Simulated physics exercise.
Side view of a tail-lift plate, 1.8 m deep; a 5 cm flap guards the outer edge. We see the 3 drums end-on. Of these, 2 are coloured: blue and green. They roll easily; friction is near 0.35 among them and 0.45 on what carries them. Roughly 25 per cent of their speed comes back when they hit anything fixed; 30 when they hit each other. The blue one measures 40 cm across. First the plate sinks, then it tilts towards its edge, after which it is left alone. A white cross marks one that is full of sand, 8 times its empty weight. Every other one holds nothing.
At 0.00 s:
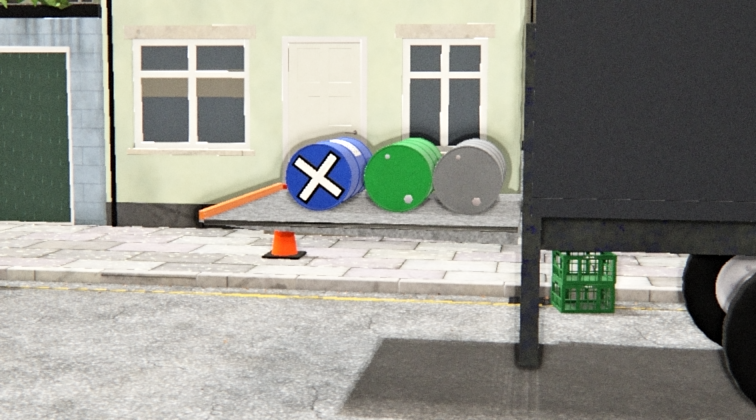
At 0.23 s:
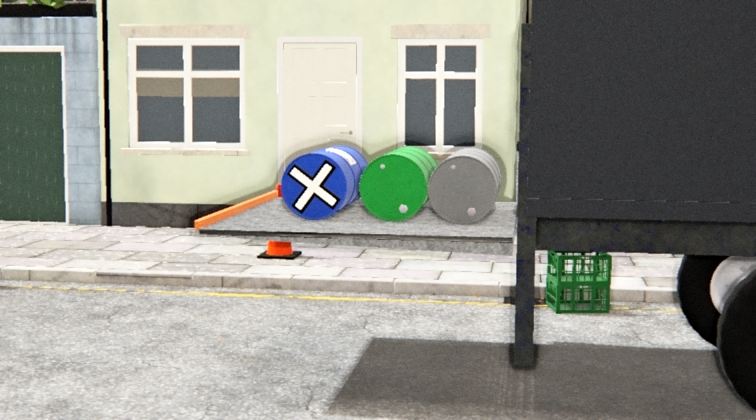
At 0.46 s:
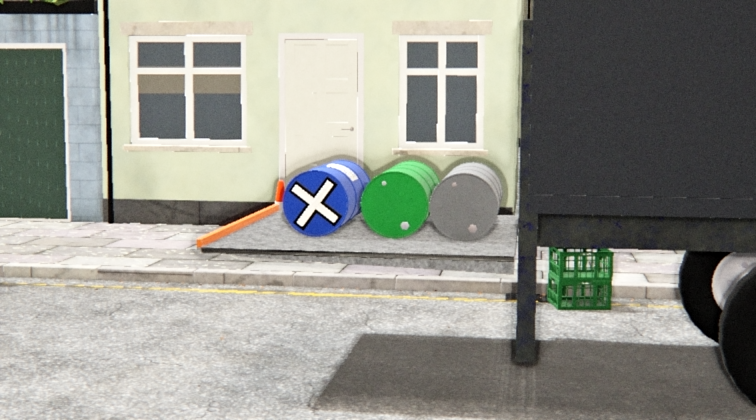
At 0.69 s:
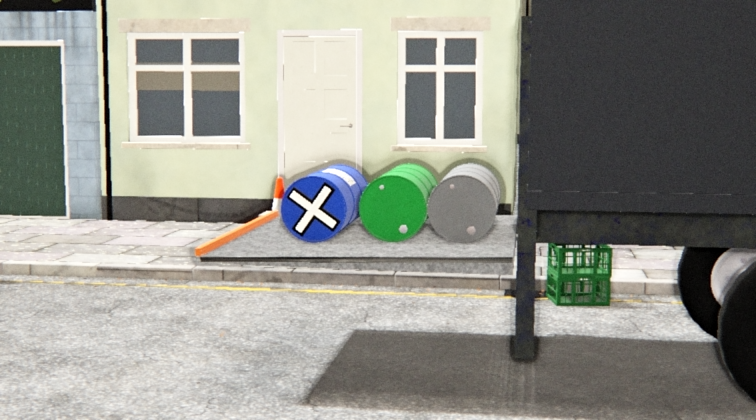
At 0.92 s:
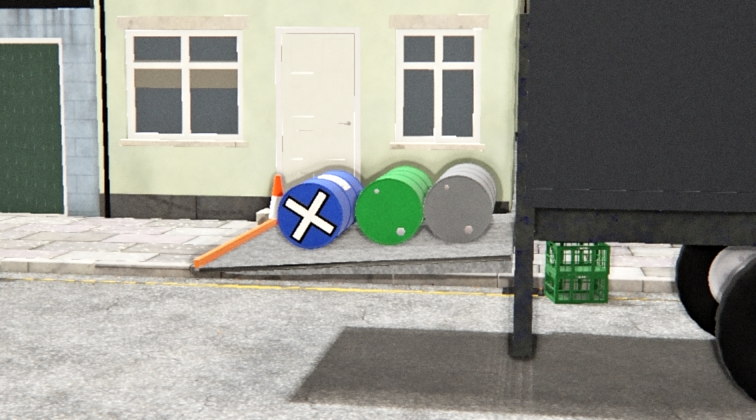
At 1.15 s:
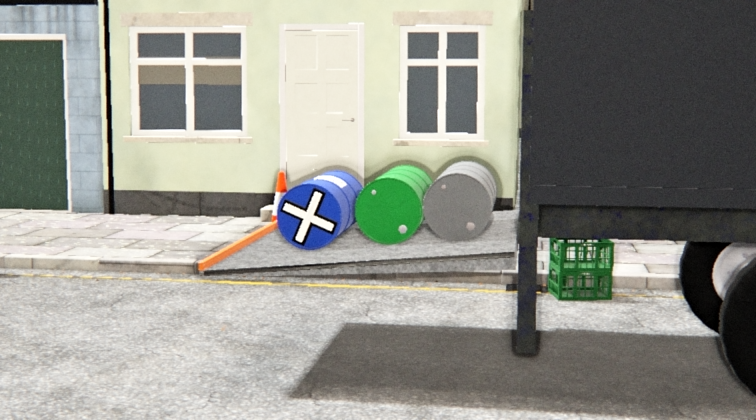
A street outside a pale green house with a white door and two windows is seen from across the road, side-on. On a grey plate with an orange flap at its left edge, three drums lie end-on, a blue one marked with a white cross, then green, then grey, with an orange cone nearby and a dark vehicle and green crate at right. The plate sinks past the cone, then tilts slightly, while the drums stay together.
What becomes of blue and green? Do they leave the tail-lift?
Blue: Stays put; green: Stays put.
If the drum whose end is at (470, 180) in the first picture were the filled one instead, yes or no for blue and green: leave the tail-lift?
Result - blue: Yes, it would, green: Yes, it would.
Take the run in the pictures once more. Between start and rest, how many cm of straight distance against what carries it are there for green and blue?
Green 50, blue 40.
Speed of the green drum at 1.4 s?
0.2 m/s or so.
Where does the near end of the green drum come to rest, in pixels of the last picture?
In the last picture it sits near (311, 217).
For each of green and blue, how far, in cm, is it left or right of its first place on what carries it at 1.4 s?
Green has shifted 5 left and blue 10 left.
Then, 1.4 s in, blue is on the plate, 45 cm from the stop, rolling left; green is on the plate, 95 cm from the stop, rolling left; 0 over the stop so far.
Then, 1.6 s in, blue is on the plate, 40 cm from the stop, rolling left; green is on the plate, 90 cm from the stop, rolling left; 0 over the stop so far.
Then, 2.2 s in, blue is on the plate, 10 cm from the stop, rolling left; green is on the plate, 60 cm from the stop, rolling left; 0 over the stop so far.
In the end (3.6 s), blue is on the plate, 15 cm from the stop; green is on the plate, 55 cm from the stop; 0 over the stop so far.
